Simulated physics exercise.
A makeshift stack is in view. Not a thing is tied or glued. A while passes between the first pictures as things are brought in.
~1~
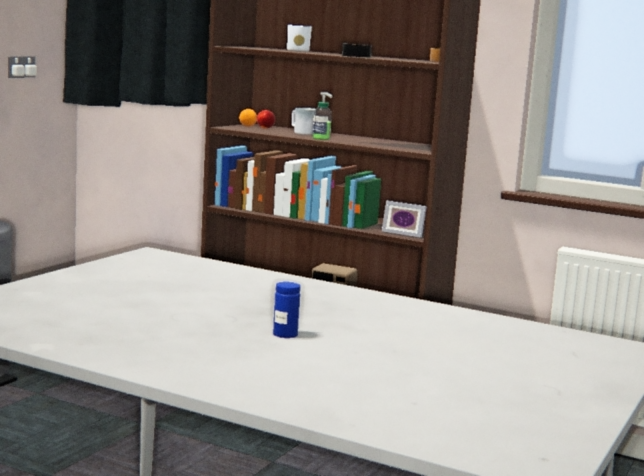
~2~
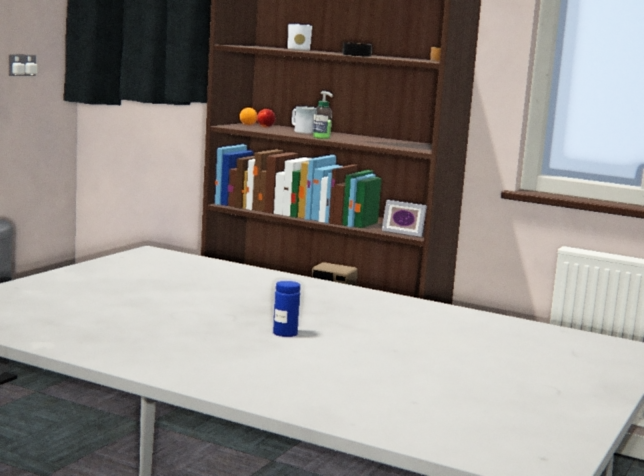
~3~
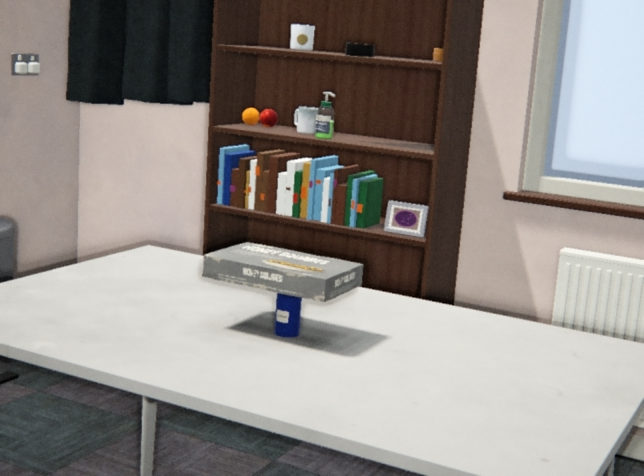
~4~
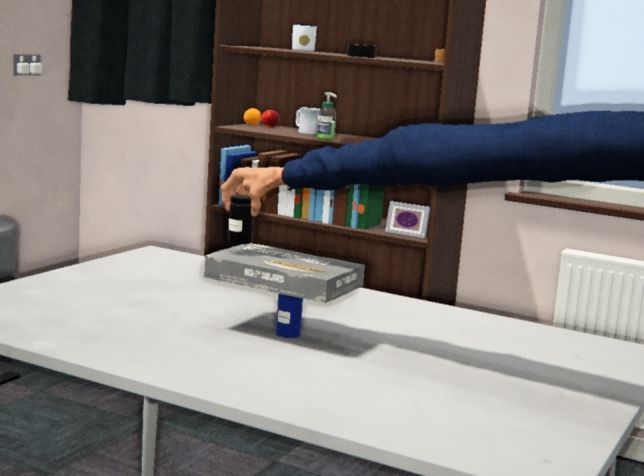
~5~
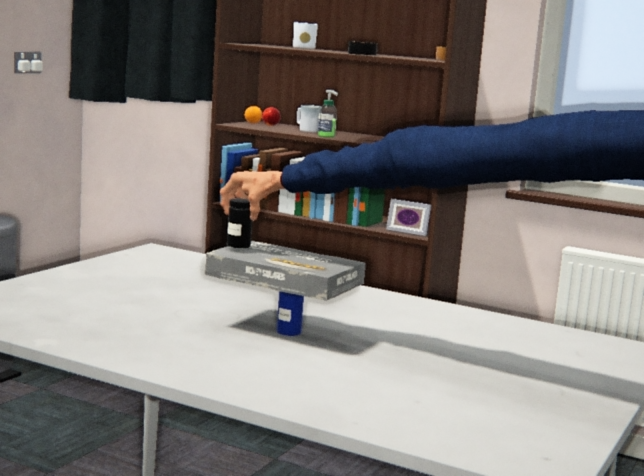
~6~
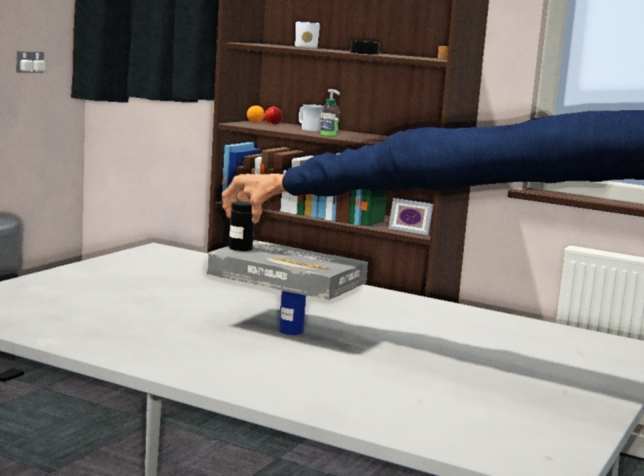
A grey board game box appears on top of the blue shaker standing alone on the white table, overhanging it on both sides. A hand on a blue-sleeved arm then reaches in from the right, lowers a black shaker slightly onto the box's left end, and keeps holding it there.
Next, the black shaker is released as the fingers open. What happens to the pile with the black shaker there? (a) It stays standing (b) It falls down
(b) It falls down.
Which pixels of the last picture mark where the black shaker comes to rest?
It finishes at about (152, 291).
Then, 0.60 s on from there, black shaker now fallen; grey packet turned 46° from how it was put.
Then, 0.80 s on from there, grey packet now fallen; blue shaker shifted about its own width.
In the end, fallen, black shaker and grey packet; moved from the start, blue shaker. At the end, from the last picture's camera, black shaker near (152, 291). The stack comes apart.
